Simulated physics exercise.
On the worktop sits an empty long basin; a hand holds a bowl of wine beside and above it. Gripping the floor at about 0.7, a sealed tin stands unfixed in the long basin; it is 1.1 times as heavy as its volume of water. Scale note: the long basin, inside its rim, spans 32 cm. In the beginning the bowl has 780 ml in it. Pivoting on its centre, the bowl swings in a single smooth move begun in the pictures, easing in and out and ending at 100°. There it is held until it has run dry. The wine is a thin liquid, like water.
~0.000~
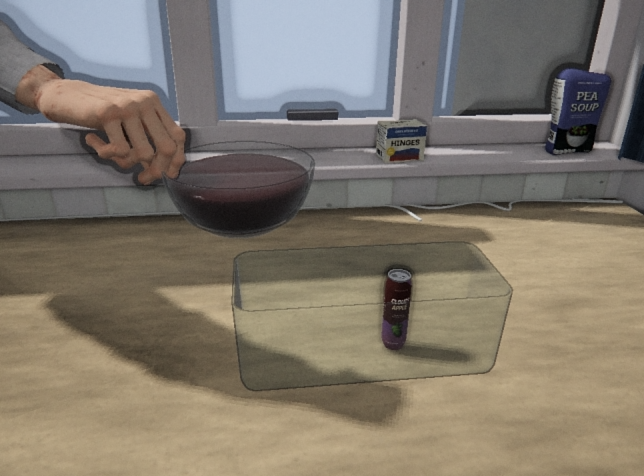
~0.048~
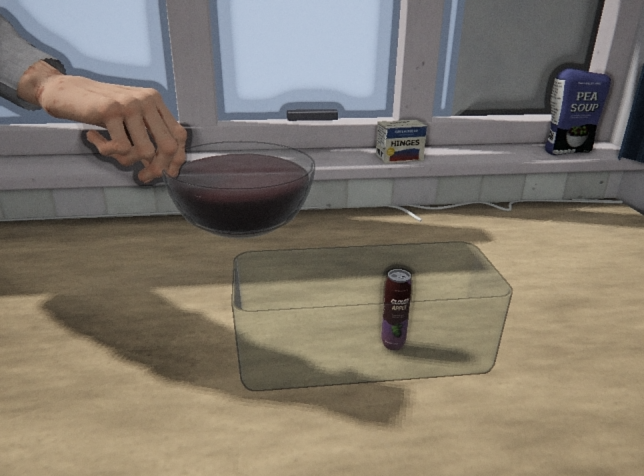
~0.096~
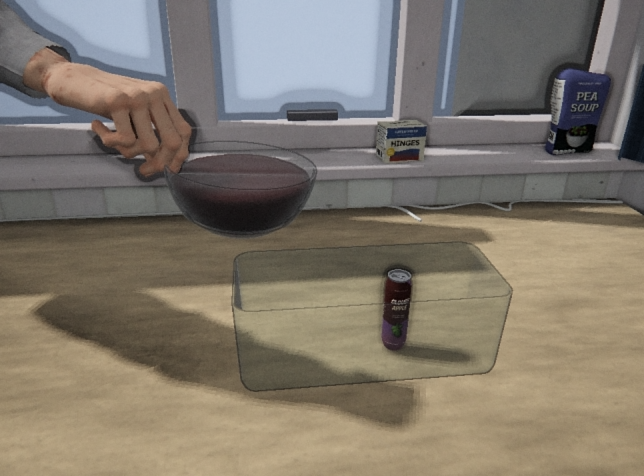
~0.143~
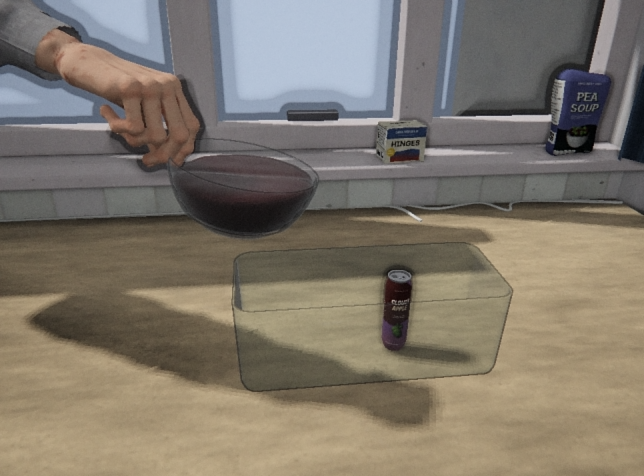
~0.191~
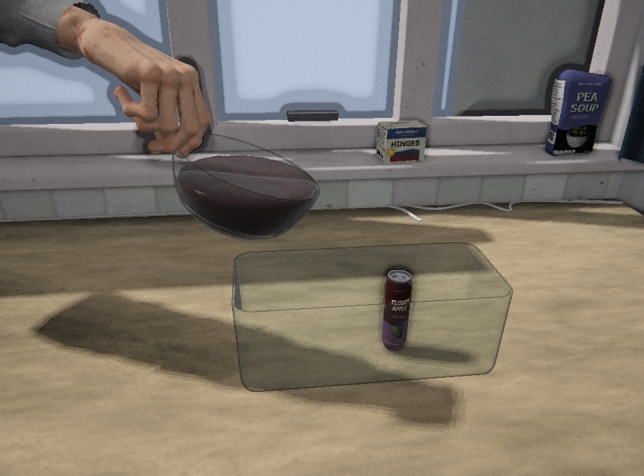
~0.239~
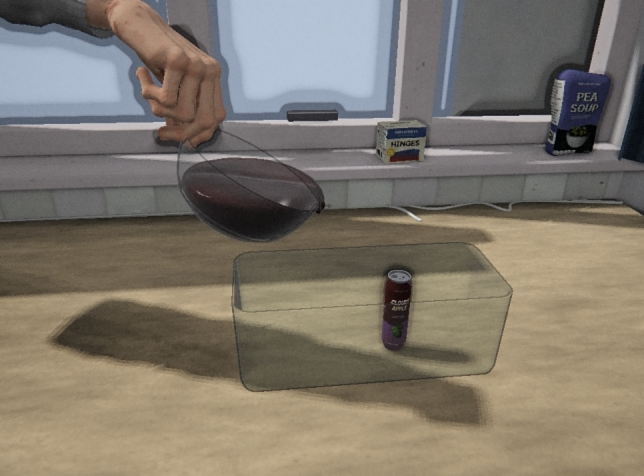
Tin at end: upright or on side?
Upright.
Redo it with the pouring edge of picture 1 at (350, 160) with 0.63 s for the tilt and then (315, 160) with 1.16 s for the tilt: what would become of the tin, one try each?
In the first try it remains standing; in the second it remains standing.
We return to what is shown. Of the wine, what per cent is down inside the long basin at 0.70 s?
Roughly 94 per cent.
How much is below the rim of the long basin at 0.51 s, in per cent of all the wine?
The basin holds roughly 56 in a hundred parts at that moment.
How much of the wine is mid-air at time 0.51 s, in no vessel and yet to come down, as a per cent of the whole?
Estimate: Some 30 % of the total.
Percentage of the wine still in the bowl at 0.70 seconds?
I'd estimate some 1 per cent.
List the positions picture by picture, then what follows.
The first picture shows tilt 0°; pouring edge (313, 162); surface from (169, 175) to (309, 171); the long basin's rim runs from (234, 281) to (493, 267); the tin's top is at (399, 279).
The second picture shows tilt 1°; pouring edge (314, 164); surface from (169, 174) to (309, 172).
The third picture shows tilt 6°; pouring edge (315, 169); surface from (170, 171) to (311, 174).
The fourth picture shows tilt 12°; pouring edge (317, 178); surface from (174, 171) to (313, 177).
The fifth picture shows tilt 21°; pouring edge (318, 189); surface from (178, 170) to (318, 183); 1 per cent is over the edge.
The sixth picture shows tilt 32°; pouring edge (316, 202); surface from (183, 174) to (311, 191); 6 per cent is over the edge.
Then, 0.51 s in, the tilt is 91° and 14 per cent is still to pour; the tin stands where it began.
Then, 0.70 s in, the tilt is 100° and 1 per cent is still to pour; the tin stands where it began.
Then, 0.91 s in, the tilt is 100° and 0 per cent is still to pour; the tin stands where it began.
Then, 1.13 s in, the tilt is 100° and 0 per cent is still to pour; the tin stands where it began.
Finally, the tin stands where it began.
